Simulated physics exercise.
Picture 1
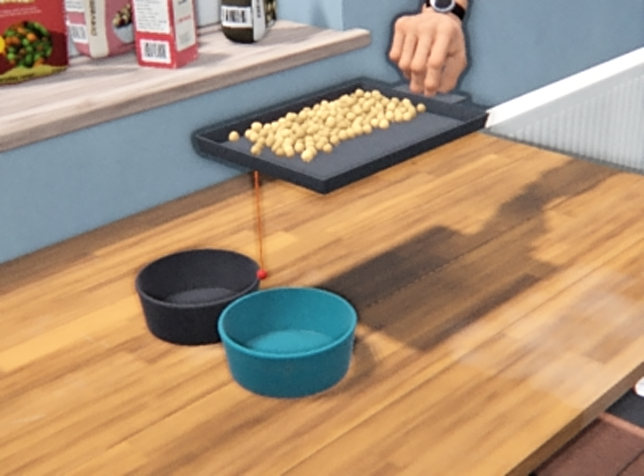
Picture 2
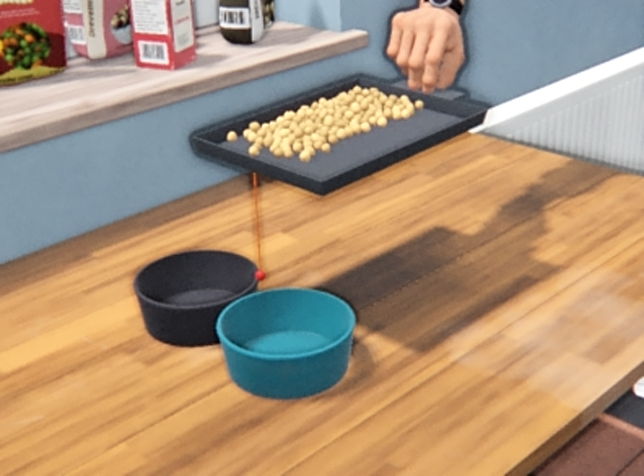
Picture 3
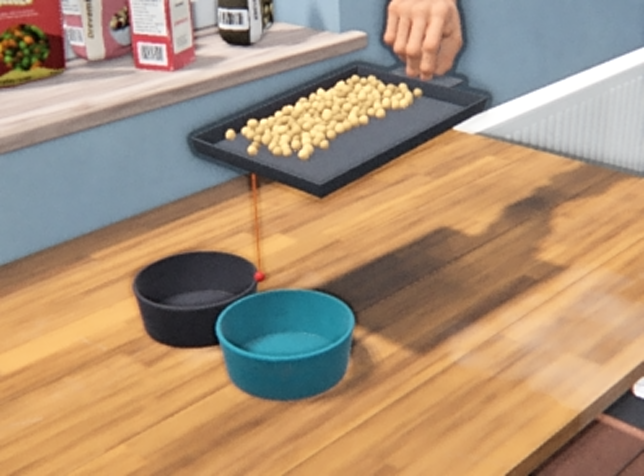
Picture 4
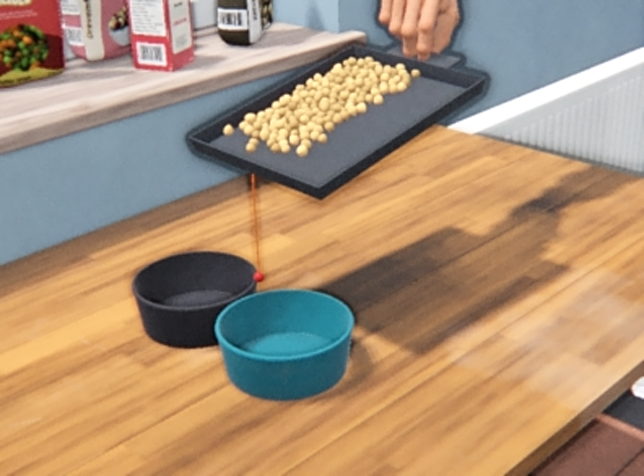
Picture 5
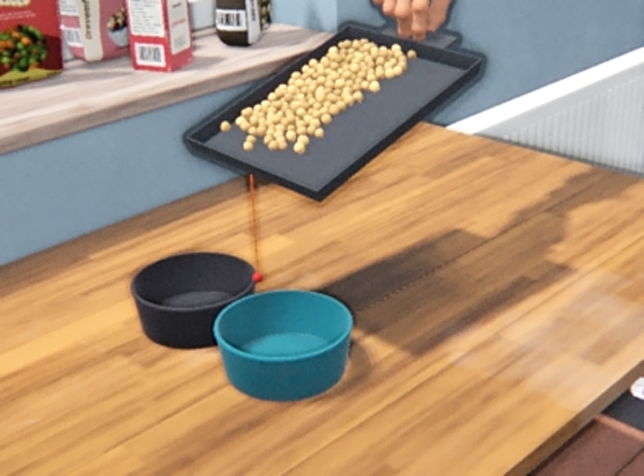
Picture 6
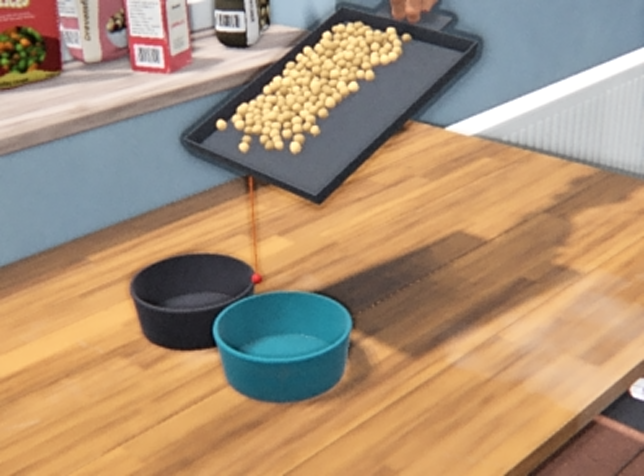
A dark rectangular tray loaded with pale round chickpeas is held by a hand over a wooden tabletop, seen from slightly above beside a blue wall. Below sit a black dish at left and a teal dish at right, with a red bead on a thread near them and packages on a shelf behind. The hand raises the tray's far end, steepening its slant toward the viewer, while the view stays almost still.
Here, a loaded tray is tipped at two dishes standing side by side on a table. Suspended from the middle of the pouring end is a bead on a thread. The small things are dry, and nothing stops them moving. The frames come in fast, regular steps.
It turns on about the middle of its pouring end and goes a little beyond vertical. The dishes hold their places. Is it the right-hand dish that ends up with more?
Yes, the right-hand one.
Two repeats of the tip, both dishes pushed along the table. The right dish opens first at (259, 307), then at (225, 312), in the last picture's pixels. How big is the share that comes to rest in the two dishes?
First case around 60 %, second case around 70 %.
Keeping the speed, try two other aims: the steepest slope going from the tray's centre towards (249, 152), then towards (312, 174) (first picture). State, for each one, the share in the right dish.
Roughly 0 % in the first case and 80 % in the second.
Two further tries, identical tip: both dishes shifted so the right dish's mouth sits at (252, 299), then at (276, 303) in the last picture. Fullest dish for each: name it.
In the first try it's the right-side dish, and in the second it's the right-side dish.
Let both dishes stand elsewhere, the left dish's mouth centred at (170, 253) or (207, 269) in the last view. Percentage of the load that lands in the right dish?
About 30 per cent, then about 40 per cent.
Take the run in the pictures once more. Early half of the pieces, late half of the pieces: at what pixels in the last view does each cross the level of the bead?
The leading part at (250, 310), the rest of it at (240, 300).
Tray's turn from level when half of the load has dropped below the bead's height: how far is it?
About 110 degrees.
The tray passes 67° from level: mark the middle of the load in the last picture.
I'd put it at about (265, 145).
Just after the last frame, tray tipped steeply; almost all on the tray; just a few in the right dish; just a few in the left dish; about a tenth in the air.
A moment on, tray tipped past a quarter turn; roughly a third on the tray; roughly a quarter in the right dish; about a tenth in the left dish; about a tenth outside both; roughly a quarter in the air.
Further on, tray tipped past a quarter turn; roughly two thirds in the right dish; about a tenth in the left dish; roughly a quarter outside both.
When it is over, tray tipped past a quarter turn; roughly two thirds in the right dish; about a tenth in the left dish; roughly a quarter outside both.
